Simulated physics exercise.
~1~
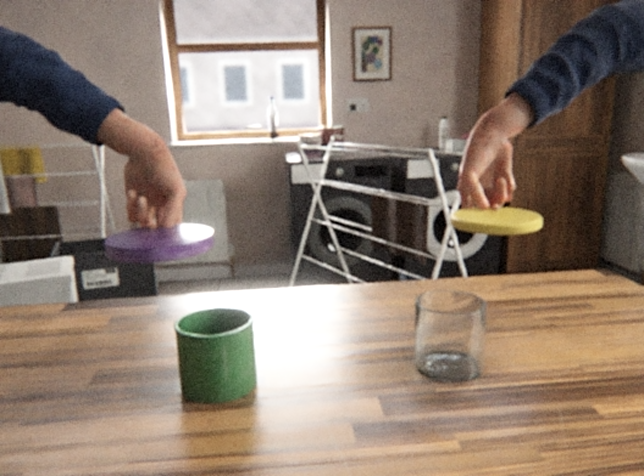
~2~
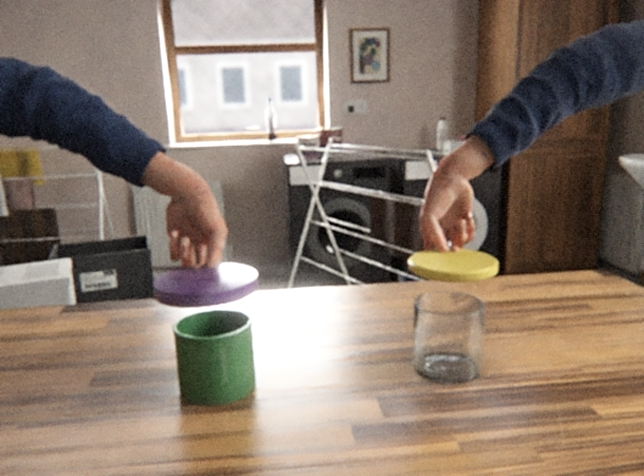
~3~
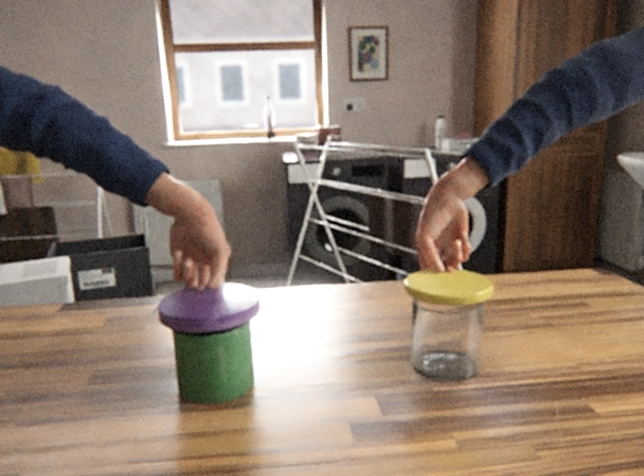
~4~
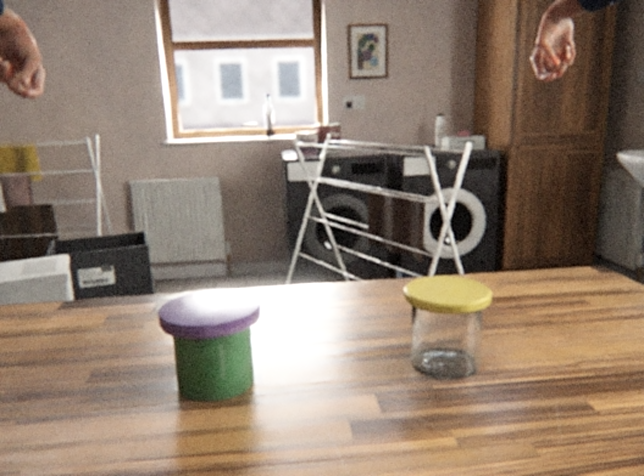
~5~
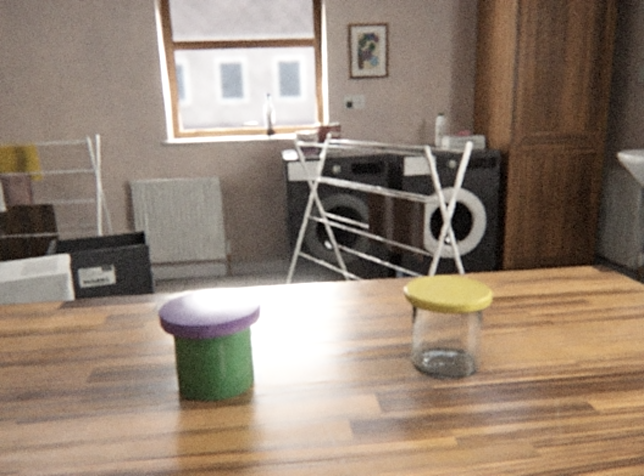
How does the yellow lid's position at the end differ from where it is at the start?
At the start the yellow lid is held in the air above and to the right of the clear glass. At the end it rests on the glass's rim, lower and further left, with no hand on it.
On a wooden table, two hands lower lids onto a green beaker and a glass.
